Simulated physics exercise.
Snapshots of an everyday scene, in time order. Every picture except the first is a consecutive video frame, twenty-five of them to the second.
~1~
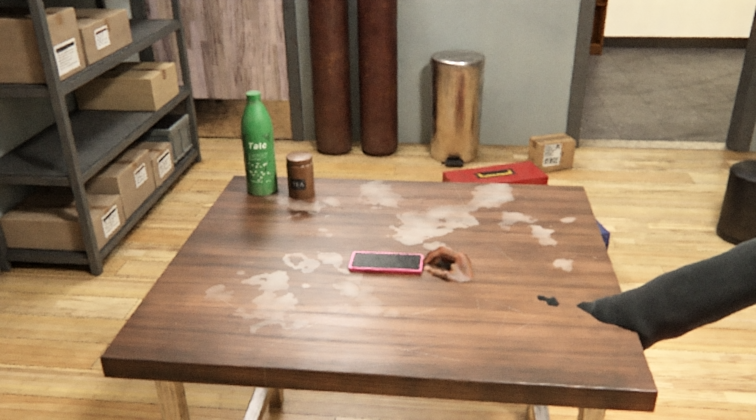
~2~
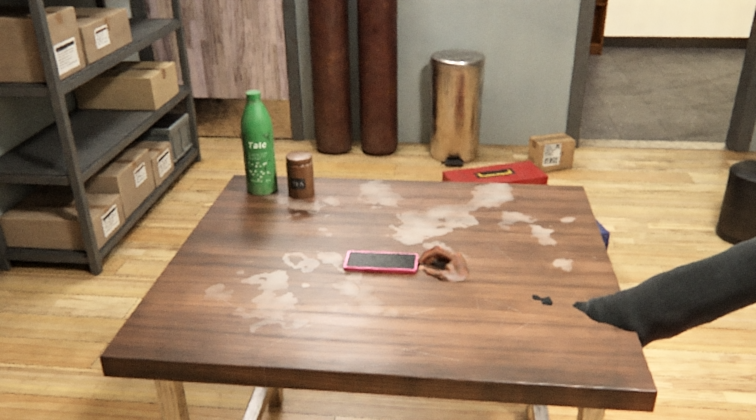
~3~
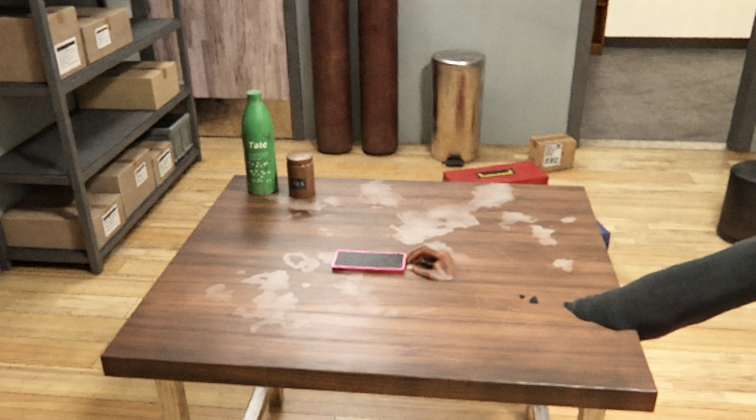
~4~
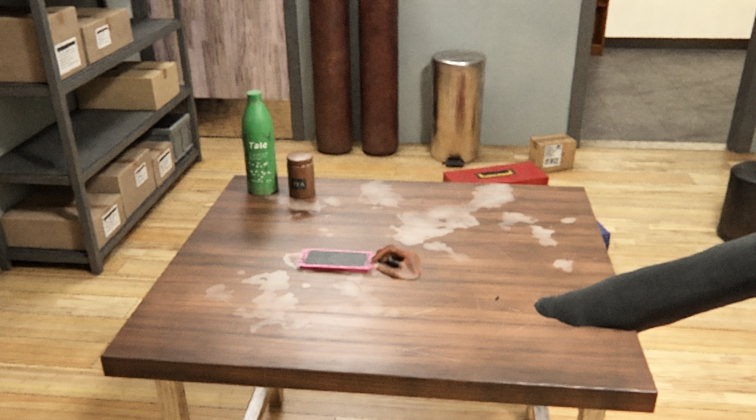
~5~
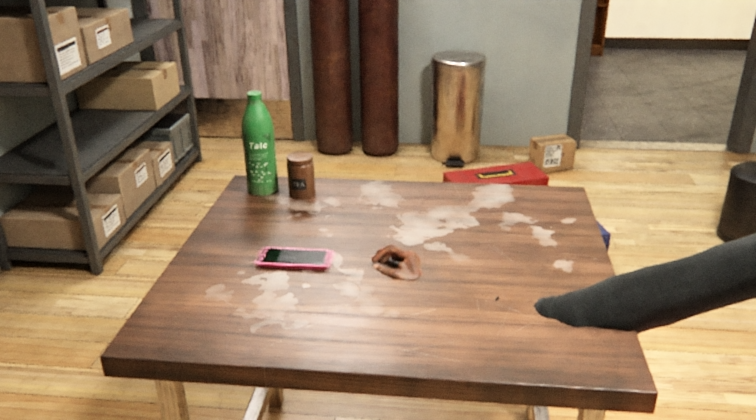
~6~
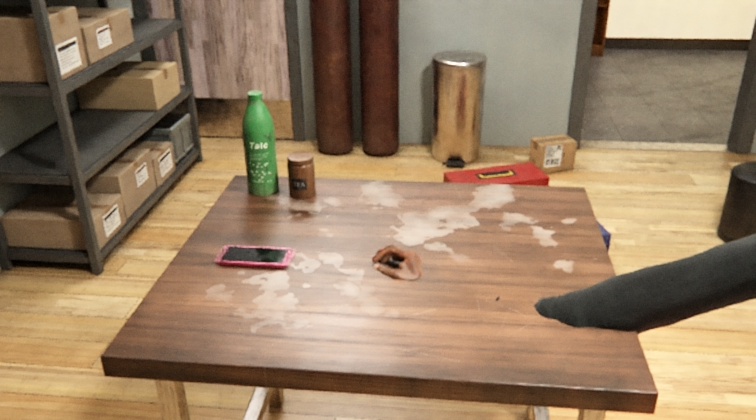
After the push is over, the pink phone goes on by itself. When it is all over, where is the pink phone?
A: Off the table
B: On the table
The answer is A.
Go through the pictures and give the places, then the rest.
Under the hand; pink phone (387, 263), in the first picture.
Under the hand; pink phone (382, 262), in the second picture.
Under the hand; pink phone (369, 262), in the third picture.
Pink phone (337, 261), in the fourth picture.
Pink phone (295, 258) displaced a little, in the fifth picture.
Pink phone (255, 257) displaced about its own width, in the sixth picture.
Then, 0.10 s past the last view, pink phone now off the table.
Then, 0.30 s past the last view, things are still on the move.
Then, 0.40 s past the last view, as before.
Finally, off the table, pink phone.
